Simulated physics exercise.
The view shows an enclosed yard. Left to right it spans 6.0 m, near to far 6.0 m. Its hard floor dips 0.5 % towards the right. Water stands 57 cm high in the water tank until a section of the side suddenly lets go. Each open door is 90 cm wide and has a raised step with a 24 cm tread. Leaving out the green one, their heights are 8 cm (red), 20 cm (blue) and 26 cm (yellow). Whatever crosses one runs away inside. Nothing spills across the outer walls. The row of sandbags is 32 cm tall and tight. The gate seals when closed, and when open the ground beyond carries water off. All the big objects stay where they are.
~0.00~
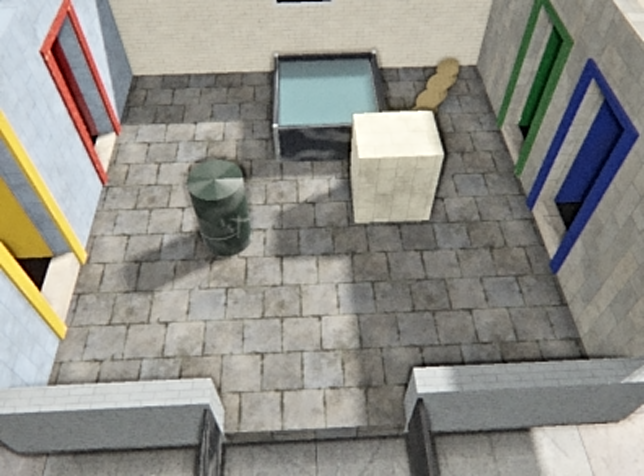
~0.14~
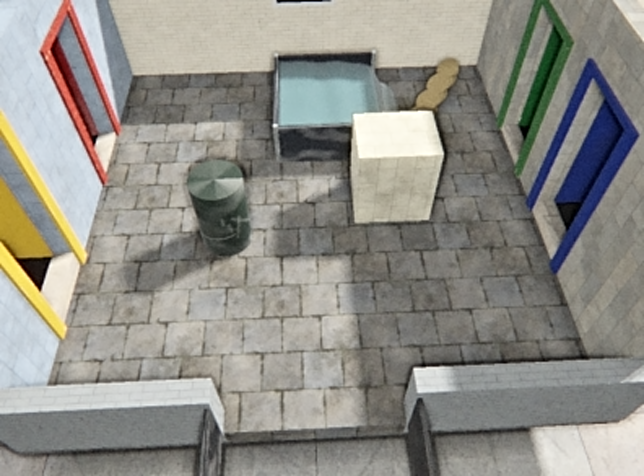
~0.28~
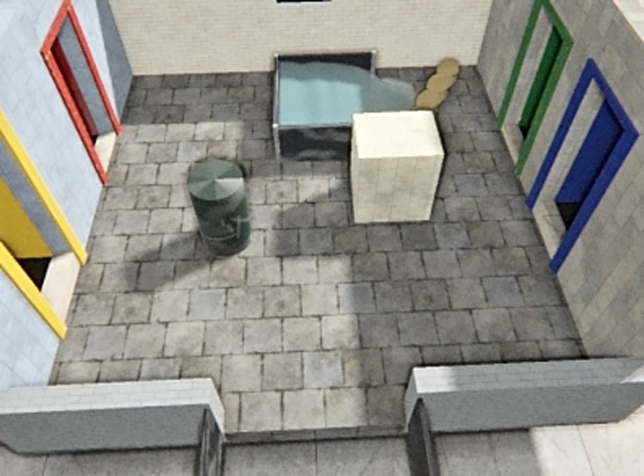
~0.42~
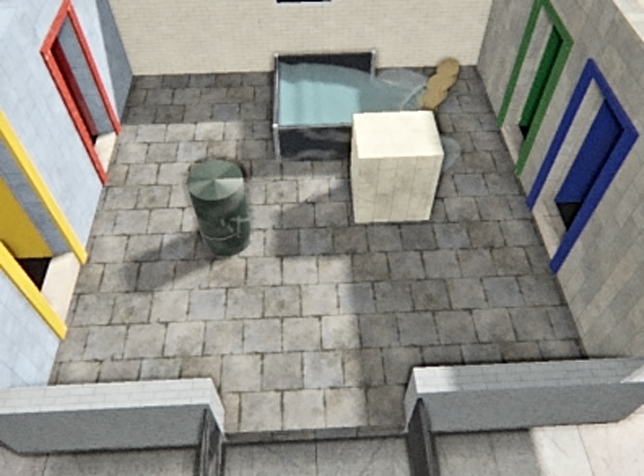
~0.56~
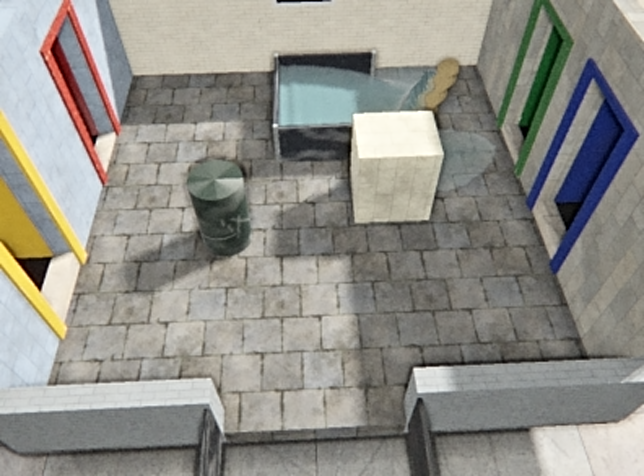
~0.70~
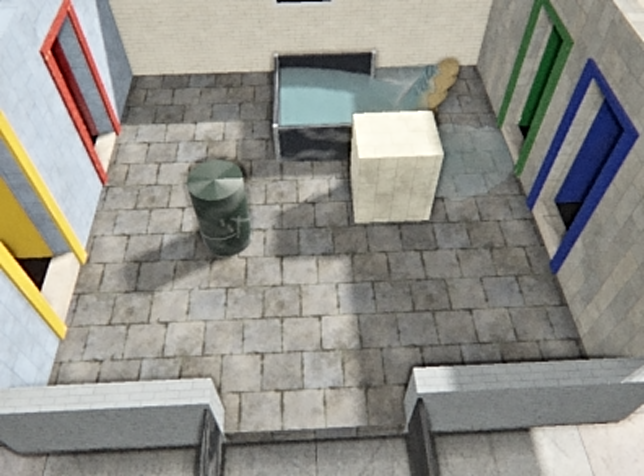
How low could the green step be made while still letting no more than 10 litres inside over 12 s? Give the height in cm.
Some 13 cm above the ground.
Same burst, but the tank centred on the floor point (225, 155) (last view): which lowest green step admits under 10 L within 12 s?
Then roughly 24 cm.
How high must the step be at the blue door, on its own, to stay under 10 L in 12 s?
Roughly 9.5 cm at blue.
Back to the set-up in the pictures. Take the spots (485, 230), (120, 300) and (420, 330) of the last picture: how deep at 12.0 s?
Roughly 4, 5 and 4 cm, in turn.
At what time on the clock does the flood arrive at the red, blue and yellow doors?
Red 3.8 s, blue 1.3 s, yellow 5.5 s.
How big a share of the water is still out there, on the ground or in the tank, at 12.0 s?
About 92 per cent.
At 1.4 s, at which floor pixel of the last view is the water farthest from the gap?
Around (542, 245).
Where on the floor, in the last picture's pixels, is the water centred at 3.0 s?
Around (387, 133).
After 1.4 s water covers 20 % of the floor, deepest (44 cm) near (415, 74); 14 cm at the green door, 7 litres in over its 10 cm step.
After 3.0 s water covers 35 % of the floor, deepest (20 cm) near (405, 75); 11 cm at the green door, 27 litres in over its 10 cm step.
After 12.0 s water covers 95 % of the floor, deepest (6 cm) near (548, 394); 4 cm at the green door, 33 litres in over its 10 cm step.
At the green door as built, the water arrived by 0.7 s and peaked near 16 cm at 2.4 s.
With a step of 12 cm, 16 litres would have come in within the 12 s; with 14 cm, 6 litres. So under 10 litres takes about 13 cm.
